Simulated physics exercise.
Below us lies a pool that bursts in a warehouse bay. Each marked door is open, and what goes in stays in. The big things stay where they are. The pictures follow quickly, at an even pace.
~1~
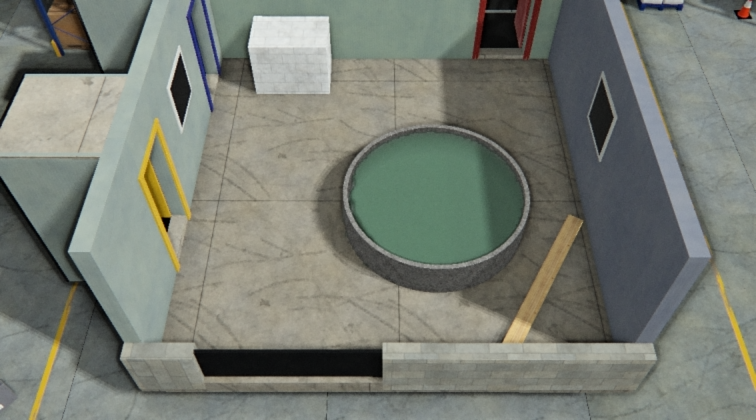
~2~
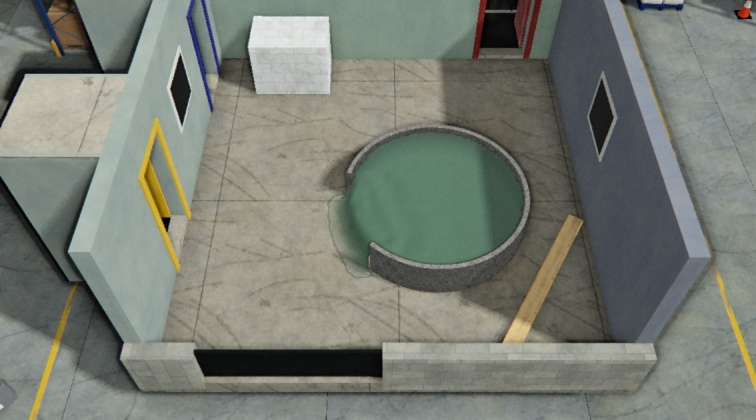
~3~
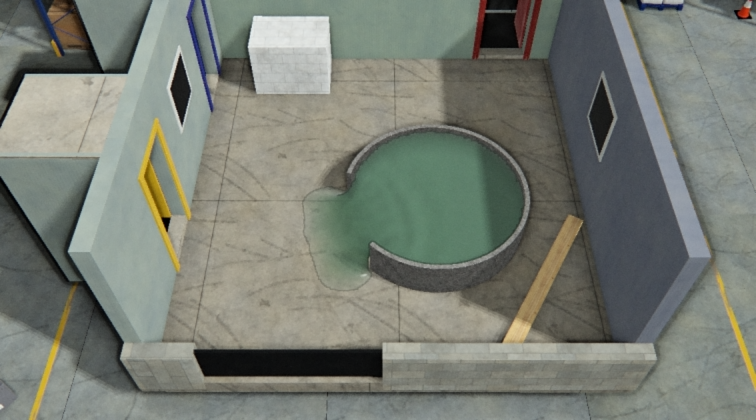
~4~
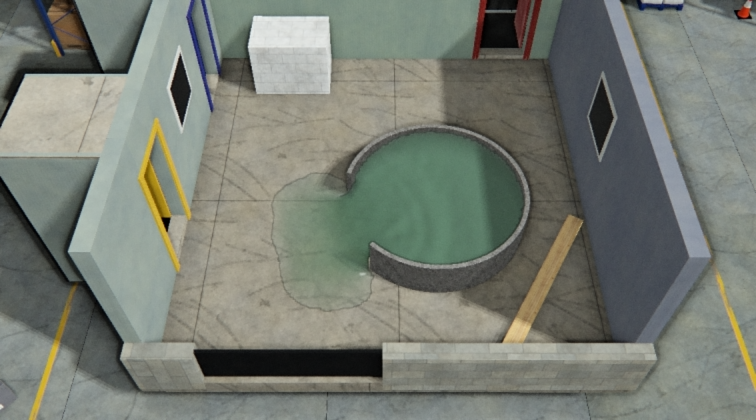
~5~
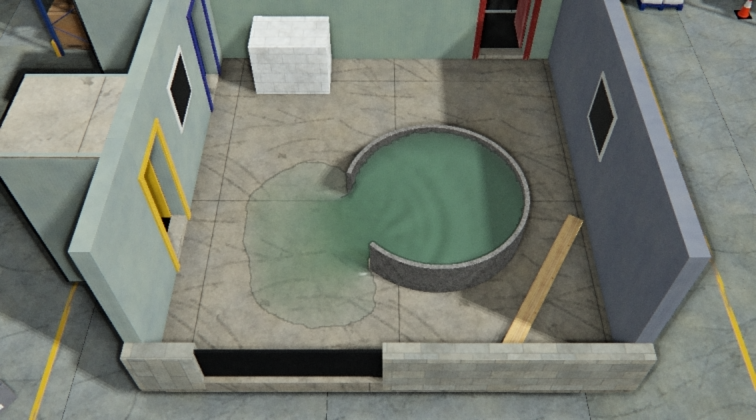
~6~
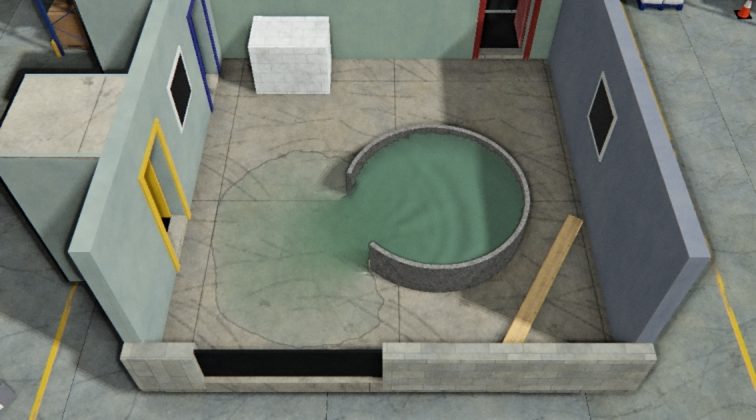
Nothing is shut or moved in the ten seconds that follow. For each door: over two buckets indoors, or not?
The yellow door lets in a lot; the blue door lets in a lot; the red door admits no more than that.
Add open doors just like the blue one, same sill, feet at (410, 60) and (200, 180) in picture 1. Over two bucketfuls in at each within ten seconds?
As listed: Keeps below it, takes more.
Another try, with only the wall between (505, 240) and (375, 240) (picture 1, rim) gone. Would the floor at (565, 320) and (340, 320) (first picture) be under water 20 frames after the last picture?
In turn: Awash, flooded.
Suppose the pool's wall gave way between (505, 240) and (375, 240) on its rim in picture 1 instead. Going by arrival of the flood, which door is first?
That is the one in yellow.
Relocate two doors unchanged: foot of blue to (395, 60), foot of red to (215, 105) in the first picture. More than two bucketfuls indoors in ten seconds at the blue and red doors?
Blue door keeps below it; red door goes over.
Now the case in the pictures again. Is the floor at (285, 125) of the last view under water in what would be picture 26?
There: Flooded.
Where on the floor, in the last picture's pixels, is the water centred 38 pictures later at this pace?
Around (333, 218).
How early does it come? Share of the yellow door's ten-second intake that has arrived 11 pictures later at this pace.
Near 30 in a hundred.
A moment on, water covers 30 % of the floor; the yellow door under two buckets in, the blue door not reached, the red door not reached.
Next, water covers 30 % of the floor; the yellow door over two buckets in, the blue door not reached, the red door not reached.
Then, water covers 40 % of the floor; the yellow door far over two buckets in, the blue door wet at the sill, nothing in, the red door not reached.
Later, water covers 75 % of the floor; the yellow door far over two buckets in, the blue door over two buckets in, the red door not reached.
In the end, water covers 100 % of the floor; the yellow door far over two buckets in, the blue door far over two buckets in, the red door wet at the sill, nothing in.
